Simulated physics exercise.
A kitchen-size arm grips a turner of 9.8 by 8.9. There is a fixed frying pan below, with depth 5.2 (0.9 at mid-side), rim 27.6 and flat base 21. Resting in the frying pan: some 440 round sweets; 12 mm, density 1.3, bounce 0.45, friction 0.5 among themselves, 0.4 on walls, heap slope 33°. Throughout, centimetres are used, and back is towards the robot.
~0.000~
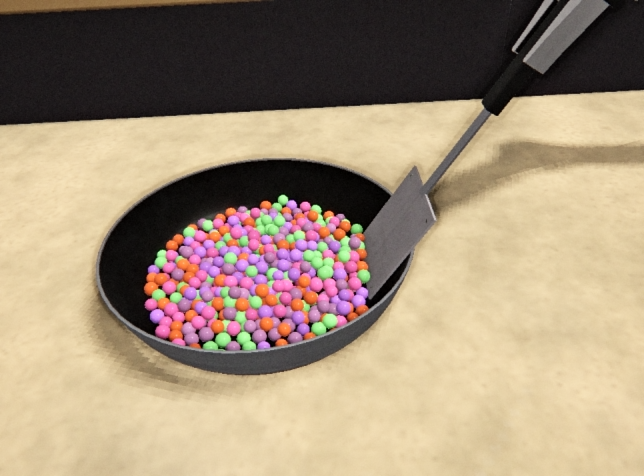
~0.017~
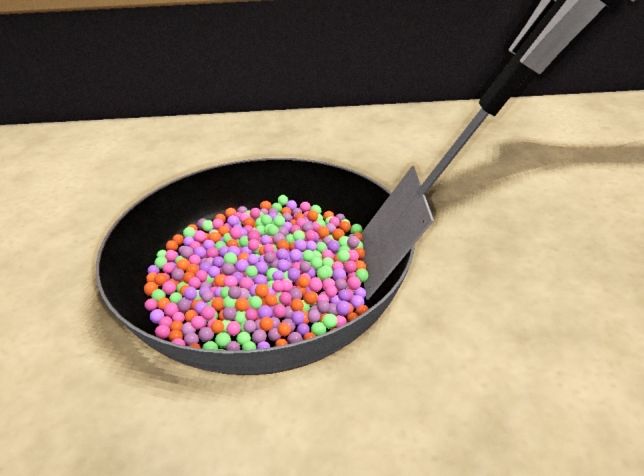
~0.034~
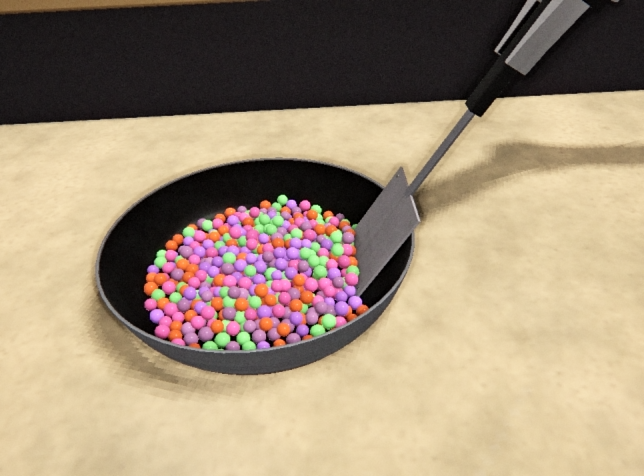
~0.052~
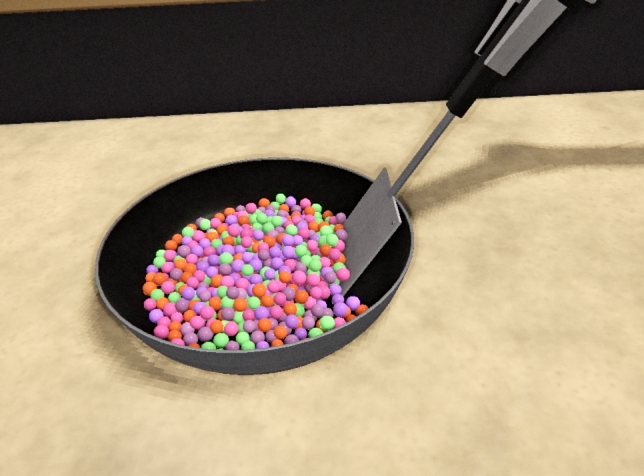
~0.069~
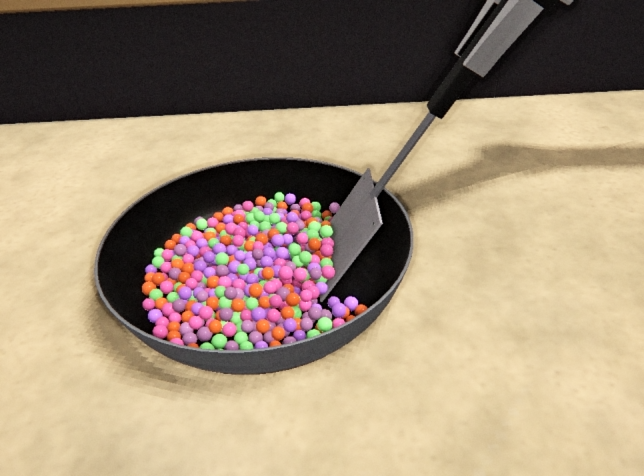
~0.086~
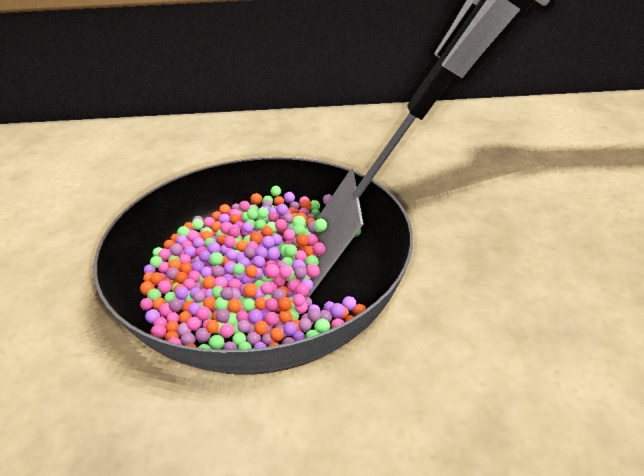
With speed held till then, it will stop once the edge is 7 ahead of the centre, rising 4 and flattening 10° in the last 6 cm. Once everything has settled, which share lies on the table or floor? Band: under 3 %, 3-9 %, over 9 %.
3-9 %.
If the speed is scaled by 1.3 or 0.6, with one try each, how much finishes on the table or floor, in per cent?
I'd expect close to 15 and then close to 0 percent.
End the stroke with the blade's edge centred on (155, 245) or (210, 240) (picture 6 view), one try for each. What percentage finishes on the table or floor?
15 % and 0 %.
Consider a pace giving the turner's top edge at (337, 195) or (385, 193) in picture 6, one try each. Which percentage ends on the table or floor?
Estimates: About 15 %, about 0 %.
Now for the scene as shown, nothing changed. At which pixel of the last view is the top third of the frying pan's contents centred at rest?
Look near (154, 262).
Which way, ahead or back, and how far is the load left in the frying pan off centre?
About 5.0 cm ahead.
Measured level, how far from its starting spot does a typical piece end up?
About 4 cm.
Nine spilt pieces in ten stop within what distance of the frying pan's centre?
I'd estimate close to 50 centimetres.
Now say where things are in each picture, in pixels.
In the first frame, the turner top edge at (425, 191), sloping 58°; upper third of the load around (269, 259), from x 150 to 365, top at y 200; 443 in the frying pan.
In the second frame, the turner top edge at (422, 191), sloping 58°; upper third of the load around (269, 259), from x 150 to 360, top at y 200.
In the third frame, the turner top edge at (410, 192), sloping 58°; upper third of the load around (273, 257), from x 150 to 365, top at y 200.
In the fourth frame, the turner top edge at (392, 193), sloping 58°; upper third of the load around (272, 255), from x 150 to 360, top at y 200.
In the fifth frame, the turner top edge at (375, 193), sloping 58°; upper third of the load around (270, 256), from x 150 to 360, top at y 200.
In the sixth frame, the turner top edge at (357, 194), sloping 58°; upper third of the load around (267, 253), from x 145 to 360, top at y 190; 443 in the frying pan.
After 0.13 s, sloping 58°, highest piece 7 above the table; 443 in the frying pan.
After 0.17 s, sloping 54°, highest piece 7 above the table; 443 in the frying pan.
After 0.39 s, sloping 48°, highest piece 6 above the table; 419 in the frying pan, 18 on the table or floor, 6 on the blade or in flight.
After 1.44 s, sloping 48°, highest piece 6 above the table; 418 in the frying pan, 25 on the table or floor.
In the end, 418 in the frying pan, 25 on the table or floor. That is 6 % on the table or floor.
